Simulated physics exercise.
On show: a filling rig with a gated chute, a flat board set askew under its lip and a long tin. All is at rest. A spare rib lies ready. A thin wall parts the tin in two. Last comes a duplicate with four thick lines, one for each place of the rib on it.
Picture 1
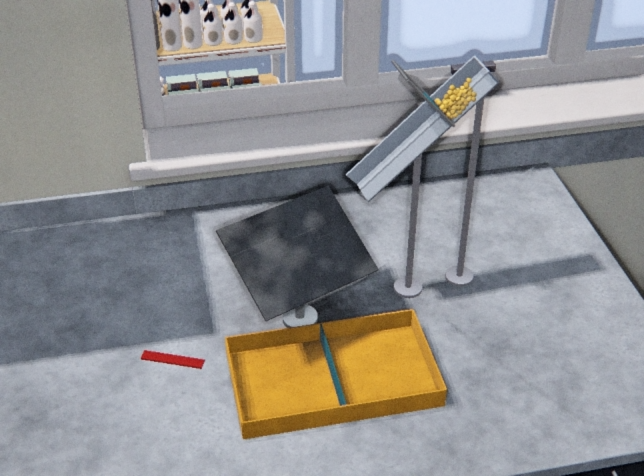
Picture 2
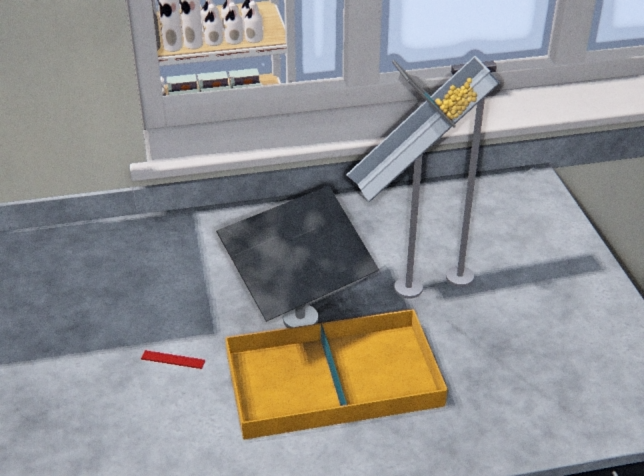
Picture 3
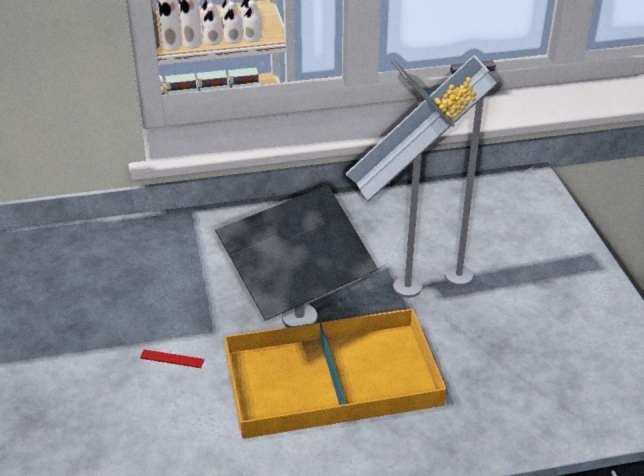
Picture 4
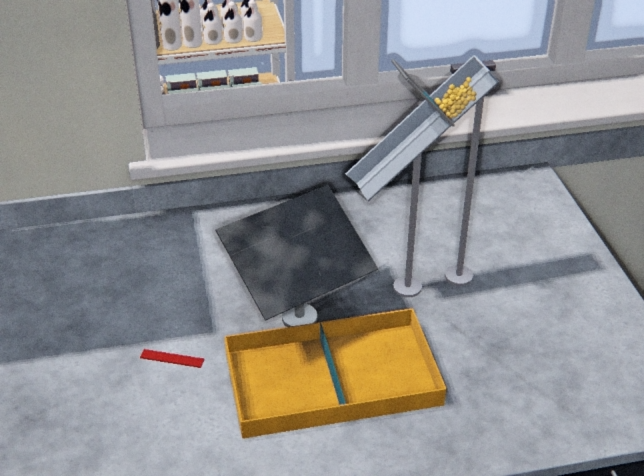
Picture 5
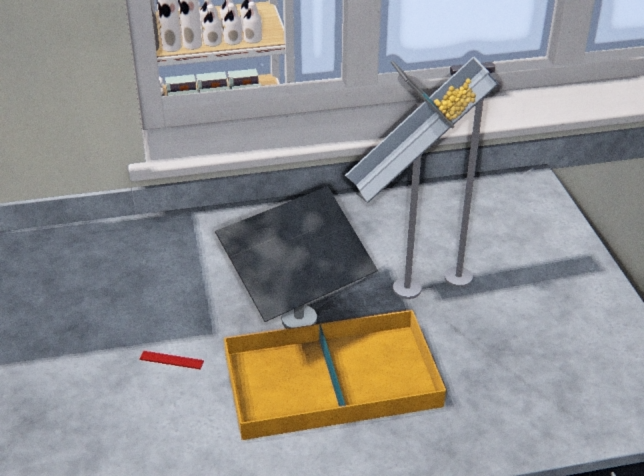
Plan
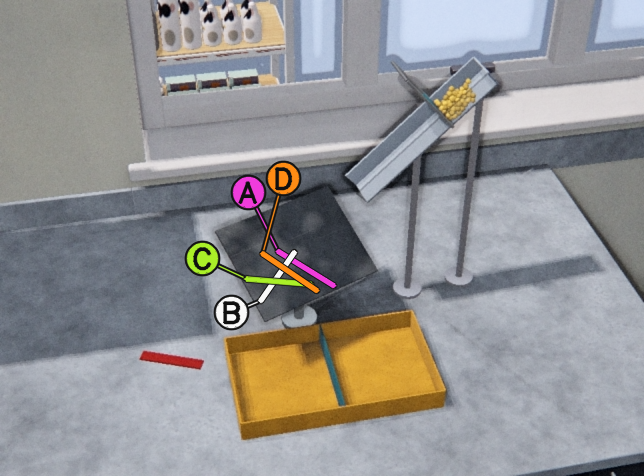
At the start, yellow corn balls sit behind a closed gate in a sloping grey chute on two stands, above a tilted dark board and an orange tin split by a teal wall. A red strip lies to the left, and nothing visibly moves through to the end.
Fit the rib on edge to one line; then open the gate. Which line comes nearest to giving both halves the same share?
Take B.
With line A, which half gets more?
The right half.
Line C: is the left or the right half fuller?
Right.
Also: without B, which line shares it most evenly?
C it is.
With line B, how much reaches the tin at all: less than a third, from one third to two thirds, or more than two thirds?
More than two thirds.
On the marked copy, line A from (278, 251) to (333, 285); line B from (294, 252) to (260, 300); line C from (246, 278) to (311, 284); line D from (262, 253) to (316, 290).
If A is chosen, of what is caught, only a few in the left half, all but a few in the right.
If B is chosen, of what is caught, close to half in the left half, close to half in the right.
If C is chosen, of what is caught, close to a quarter in the left half, the bulk in the right.
If D is chosen, of what is caught, a small share in the left half, all but a few in the right.
